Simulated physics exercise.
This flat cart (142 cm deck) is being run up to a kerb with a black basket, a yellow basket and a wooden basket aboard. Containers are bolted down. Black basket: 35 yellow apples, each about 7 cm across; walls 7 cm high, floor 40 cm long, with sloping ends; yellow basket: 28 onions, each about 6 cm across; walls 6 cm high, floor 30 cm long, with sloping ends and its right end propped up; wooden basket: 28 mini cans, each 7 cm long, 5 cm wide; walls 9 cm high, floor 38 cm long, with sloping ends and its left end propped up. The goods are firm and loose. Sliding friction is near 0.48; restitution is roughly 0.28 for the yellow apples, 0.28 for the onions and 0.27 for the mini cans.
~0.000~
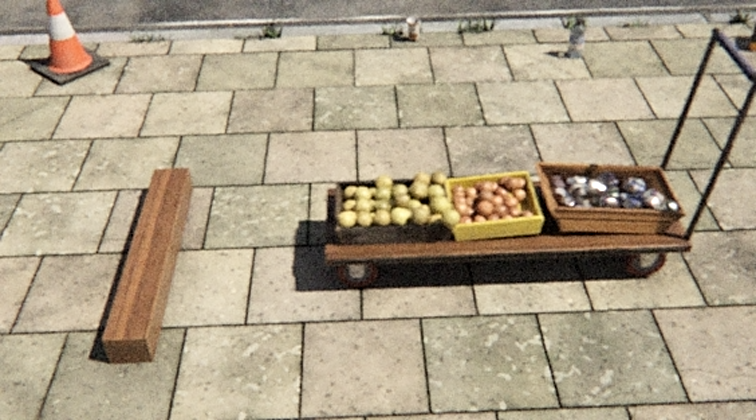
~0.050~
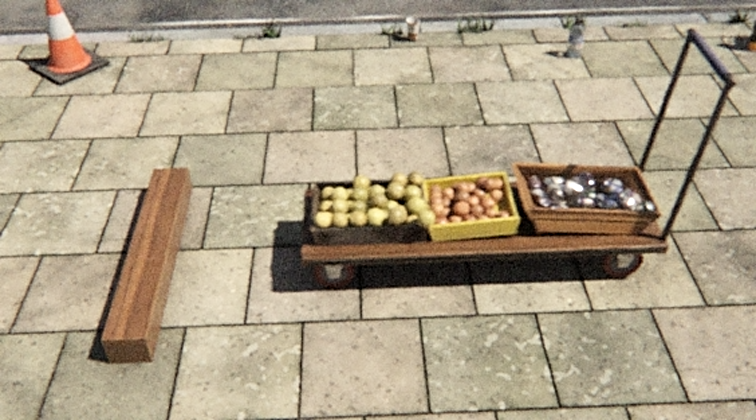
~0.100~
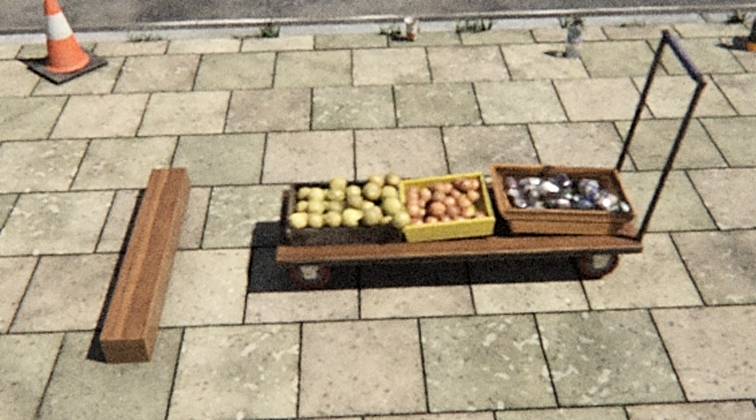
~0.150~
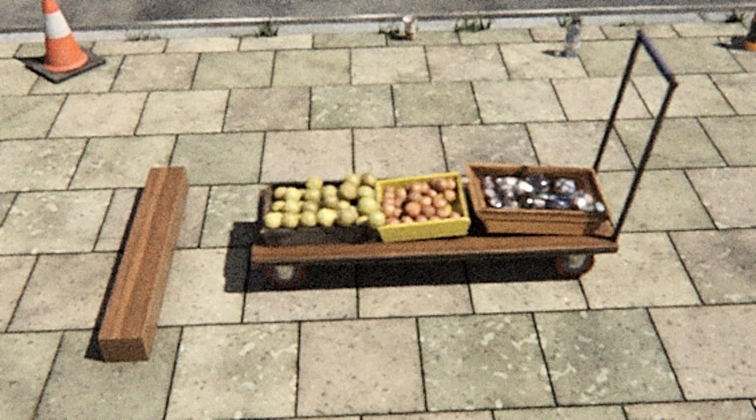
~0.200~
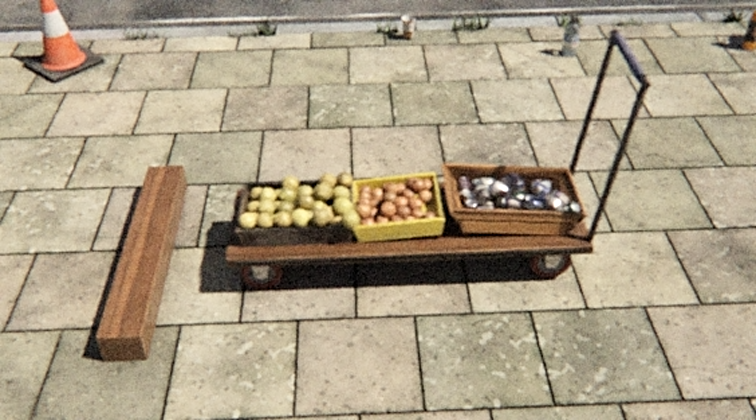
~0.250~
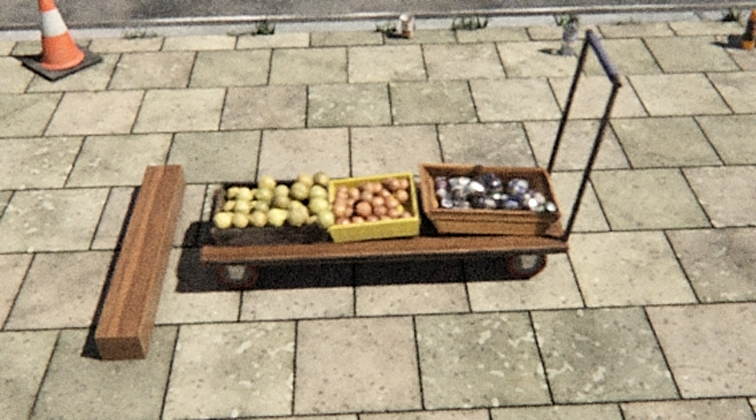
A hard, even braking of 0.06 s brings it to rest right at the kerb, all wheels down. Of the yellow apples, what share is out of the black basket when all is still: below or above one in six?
The black basket loses more than a sixth of its yellow apples.
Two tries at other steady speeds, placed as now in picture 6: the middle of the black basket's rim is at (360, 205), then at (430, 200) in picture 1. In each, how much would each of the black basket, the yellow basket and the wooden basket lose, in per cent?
Black basket 0 then 40, yellow basket 0 then 10, wooden basket 0 then 10 per cent.
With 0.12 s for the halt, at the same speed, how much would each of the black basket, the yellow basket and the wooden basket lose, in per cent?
In that case black basket 20, yellow basket 0, wooden basket 0 per cent.
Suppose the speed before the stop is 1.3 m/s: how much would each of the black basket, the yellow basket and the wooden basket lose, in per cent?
In that case black basket 0, yellow basket 0, wooden basket 0 per cent.
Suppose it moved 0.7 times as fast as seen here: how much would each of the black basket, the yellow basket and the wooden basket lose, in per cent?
Then black basket 10, yellow basket 0, wooden basket 0 per cent.
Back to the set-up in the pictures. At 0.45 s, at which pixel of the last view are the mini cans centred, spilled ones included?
At about (409, 202).
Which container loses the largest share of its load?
The black basket.
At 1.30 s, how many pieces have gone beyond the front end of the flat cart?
About 8.
After 0.35 s, the brake bites.
After 0.45 s, the black basket is down by 1 of 35, the yellow basket has all 28 and the wooden basket has all 28.
After 0.57 s, the black basket is down by 7 of 35, the yellow basket is down by 1 of 28 and the wooden basket has all 28.
After 0.80 s, the black basket is down by 8 of 35, the yellow basket is down by 1 of 28 and the wooden basket has all 28.
Outcome (at 1.30 s), the black basket is down by 9 of 35, the yellow basket is down by 1 of 28 and the wooden basket has all 28. Asked share, 9 of 35, 26 per cent.
